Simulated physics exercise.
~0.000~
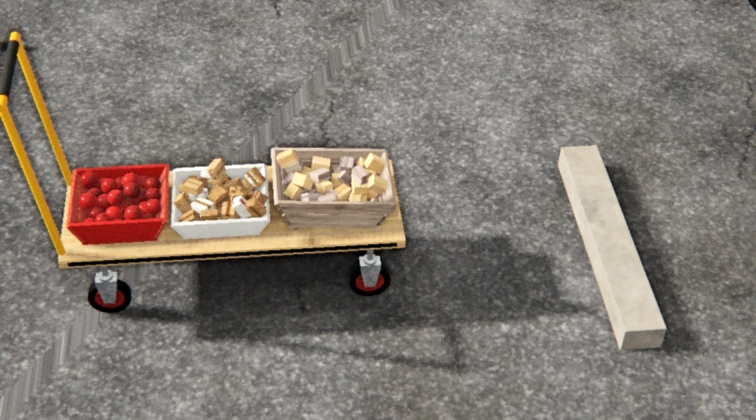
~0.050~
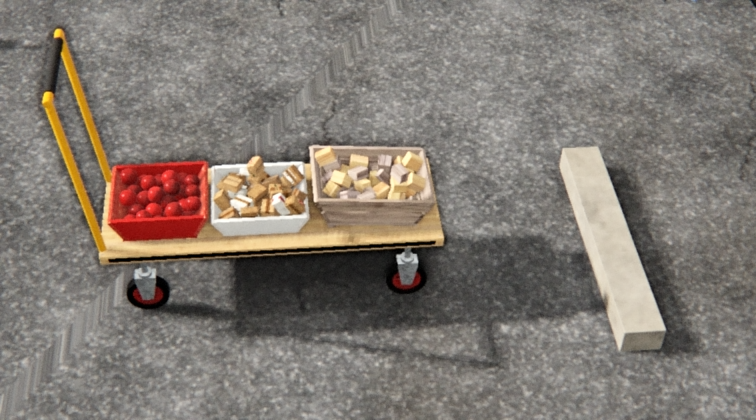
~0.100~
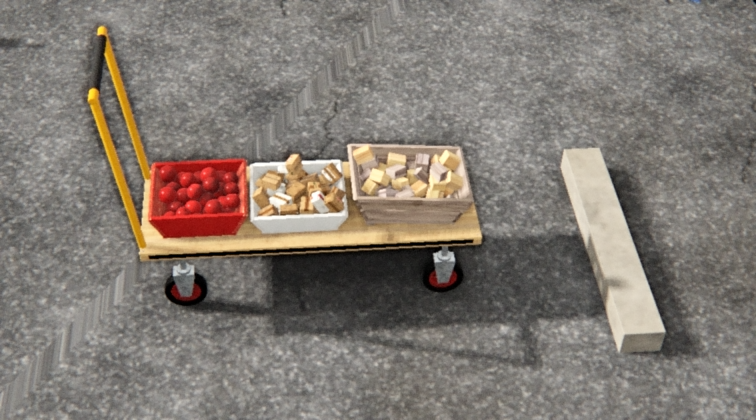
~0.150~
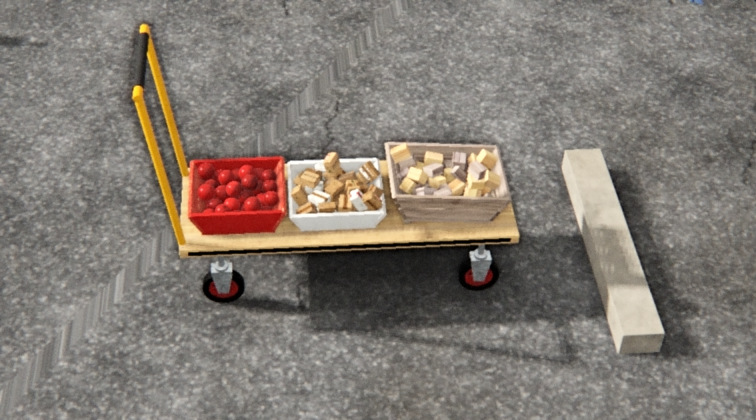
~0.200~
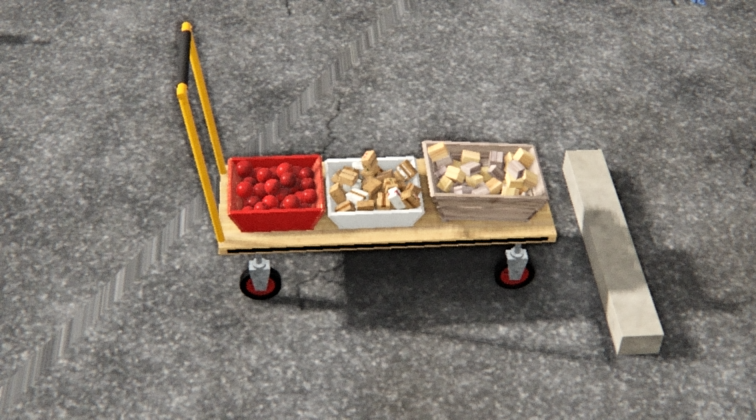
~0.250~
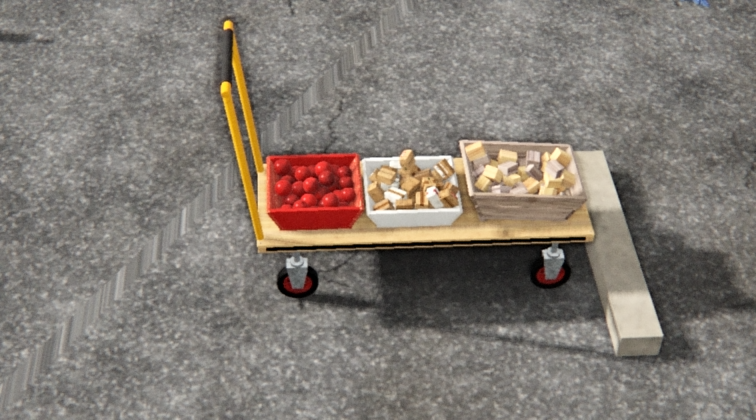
A flatbed cart carrying red, white and wooden tubs rolls steadily right, nearing a pale kerb.
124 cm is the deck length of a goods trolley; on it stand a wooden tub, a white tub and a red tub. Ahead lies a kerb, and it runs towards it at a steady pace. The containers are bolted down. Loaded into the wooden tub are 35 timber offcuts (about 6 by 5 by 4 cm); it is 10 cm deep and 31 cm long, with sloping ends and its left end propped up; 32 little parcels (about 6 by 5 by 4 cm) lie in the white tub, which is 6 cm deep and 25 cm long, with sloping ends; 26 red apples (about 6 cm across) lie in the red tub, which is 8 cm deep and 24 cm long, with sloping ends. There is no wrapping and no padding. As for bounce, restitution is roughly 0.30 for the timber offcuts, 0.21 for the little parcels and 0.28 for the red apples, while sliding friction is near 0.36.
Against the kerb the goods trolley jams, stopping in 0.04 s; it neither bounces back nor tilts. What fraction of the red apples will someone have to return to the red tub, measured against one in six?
More than one in six of them.
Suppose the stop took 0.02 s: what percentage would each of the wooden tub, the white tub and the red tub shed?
In that case wooden tub 30, white tub 20 and red tub 30 per cent.
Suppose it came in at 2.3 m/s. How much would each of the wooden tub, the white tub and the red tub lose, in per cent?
Wooden tub 10 %, white tub 20 %, red tub 20 %.
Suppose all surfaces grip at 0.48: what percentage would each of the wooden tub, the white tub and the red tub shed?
In that setup wooden tub sheds 20 percent, white tub sheds 30 percent, and red tub sheds 20 percent.
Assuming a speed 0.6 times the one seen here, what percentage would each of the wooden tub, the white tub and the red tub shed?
In that case the wooden tub sheds 10 per cent, the white tub 10 per cent and the red tub 0 per cent.
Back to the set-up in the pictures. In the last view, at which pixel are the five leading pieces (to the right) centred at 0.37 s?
Mean position approx. (624, 168).
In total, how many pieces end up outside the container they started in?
About 20 in total.
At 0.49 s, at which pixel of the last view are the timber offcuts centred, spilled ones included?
Middle approx. (578, 172).
After 0.27 s, the wheels strike.
After 0.37 s, 3 of 35 out of the wooden tub, 1 of 32 out of the white tub and 1 of 26 out of the red tub.
After 0.49 s, 5 of 35 out of the wooden tub, 5 of 32 out of the white tub and 4 of 26 out of the red tub.
After 0.72 s, 7 of 35 out of the wooden tub, 6 of 32 out of the white tub and 7 of 26 out of the red tub.
Outcome (at 1.22 s), 7 of 35 out of the wooden tub, 6 of 32 out of the white tub and 7 of 26 out of the red tub. Asked share, 7 of 26, 27 per cent.
